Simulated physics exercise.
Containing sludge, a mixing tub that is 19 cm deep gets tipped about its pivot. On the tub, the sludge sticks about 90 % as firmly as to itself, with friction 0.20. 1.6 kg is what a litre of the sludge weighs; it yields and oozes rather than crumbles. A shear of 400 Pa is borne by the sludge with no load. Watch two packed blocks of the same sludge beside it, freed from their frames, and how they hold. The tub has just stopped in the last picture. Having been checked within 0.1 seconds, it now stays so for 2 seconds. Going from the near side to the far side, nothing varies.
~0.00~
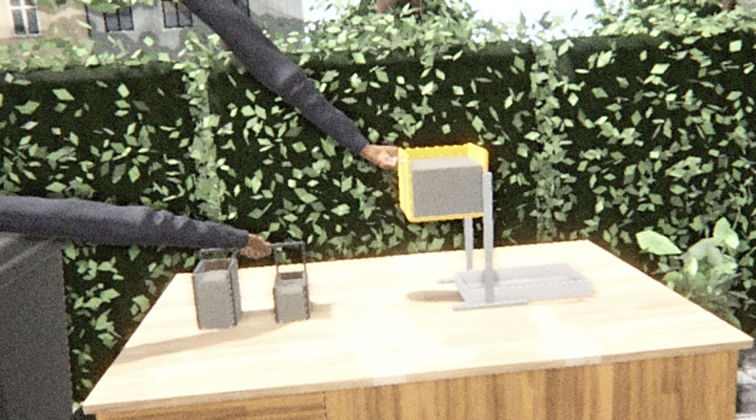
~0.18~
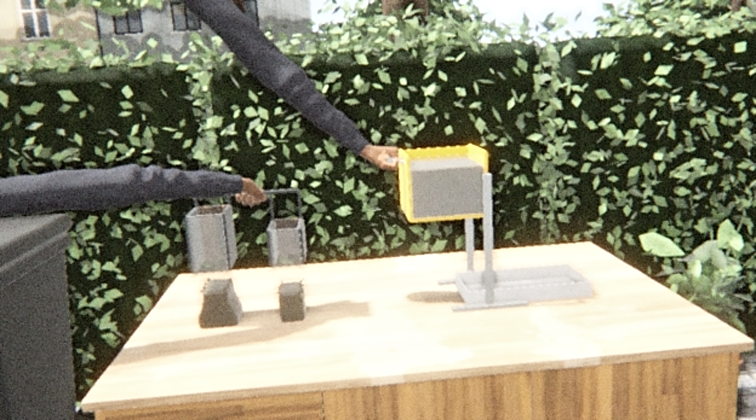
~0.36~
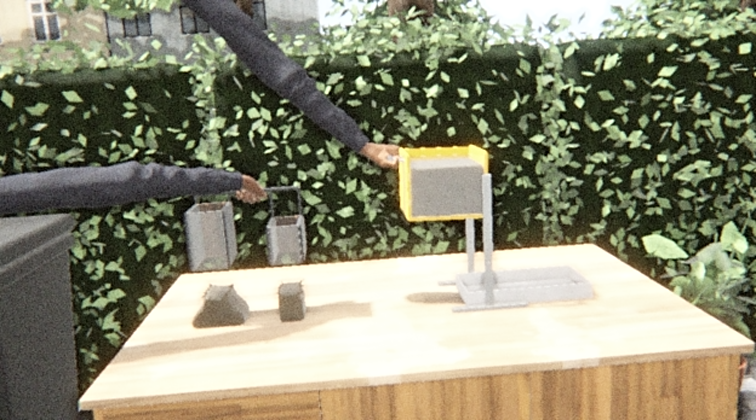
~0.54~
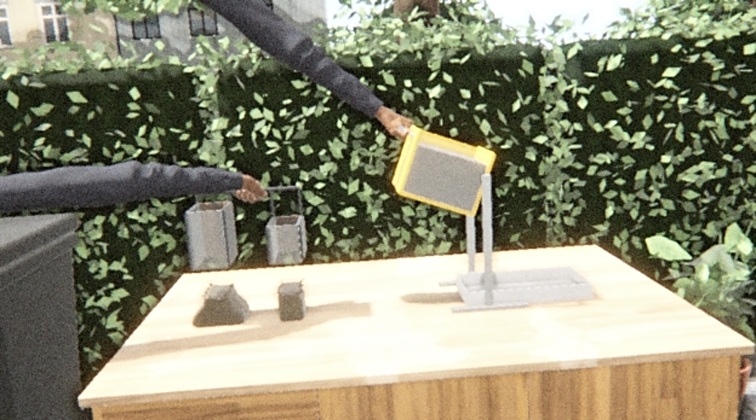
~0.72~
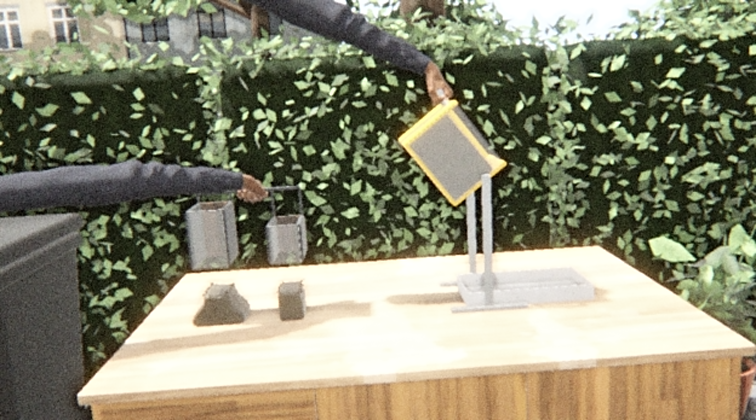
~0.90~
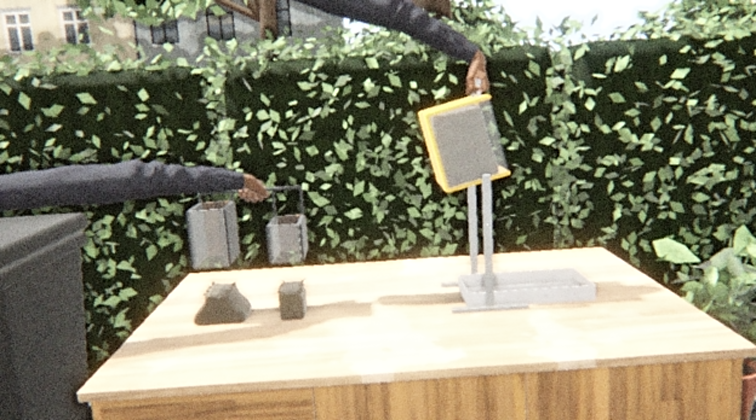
Two small open holders are lifted by a hand off two grey blocks on a table, and the left block slumps; then another hand turns a yellow-edged tub of grey sludge steeply up and to the right on its stand.
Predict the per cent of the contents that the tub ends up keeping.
The tub ends up keeping roughly 62 %.
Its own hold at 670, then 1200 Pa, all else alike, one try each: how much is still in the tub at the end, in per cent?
In that order: 100 %, 100 %.
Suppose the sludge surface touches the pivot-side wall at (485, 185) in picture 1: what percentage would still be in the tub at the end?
About 100 per cent.
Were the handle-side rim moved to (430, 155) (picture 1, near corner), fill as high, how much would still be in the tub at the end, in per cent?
About 100 % stays in the tub.
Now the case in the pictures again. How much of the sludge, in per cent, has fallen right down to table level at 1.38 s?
Near 0 %.
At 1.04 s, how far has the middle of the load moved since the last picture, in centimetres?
Something like 3 cm, I'd say.
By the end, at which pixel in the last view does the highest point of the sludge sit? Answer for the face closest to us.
Highest point: Approx. (477, 142).
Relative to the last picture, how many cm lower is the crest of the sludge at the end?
About 10 cm.
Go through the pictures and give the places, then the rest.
Handle-side rim at (410, 158), tilt 0 degrees; highest point of the sludge at (413, 170); test blocks 15 cm, 9.6 cm high (left to right), in the first frame.
Handle-side rim at (410, 158), tilt 0 degrees; highest point of the sludge at (413, 170); test blocks 12 cm, 9.3 cm high (left to right), in the second frame.
Handle-side rim at (410, 157), tilt 1 degrees; highest point of the sludge at (415, 169); test blocks 10 cm, 9.2 cm high (left to right), in the third frame.
Handle-side rim at (422, 132), tilt 21 degrees; highest point of the sludge at (422, 146); test blocks 10 cm, 9.2 cm high (left to right), in the fourth frame.
Handle-side rim at (457, 105), tilt 53 degrees; highest point of the sludge at (445, 116); test blocks 10 cm, 9.2 cm high (left to right), in the fifth frame.
Handle-side rim at (490, 99), tilt 77 degrees; highest point of the sludge at (477, 107); test blocks 10 cm, 9.2 cm high (left to right), in the sixth frame.
By 1.04 s, the tub is at 77 degrees and holds 96 %.
By 1.21 s, the tub is at 77 degrees and holds 75 %.
By 1.38 s, the tub is at 77 degrees and holds 63 %.
By 1.55 s, the tub is at 77 degrees and holds 62 %.
By 2.90 s, at the end, the tub is at 77 degrees and holds 62 %.
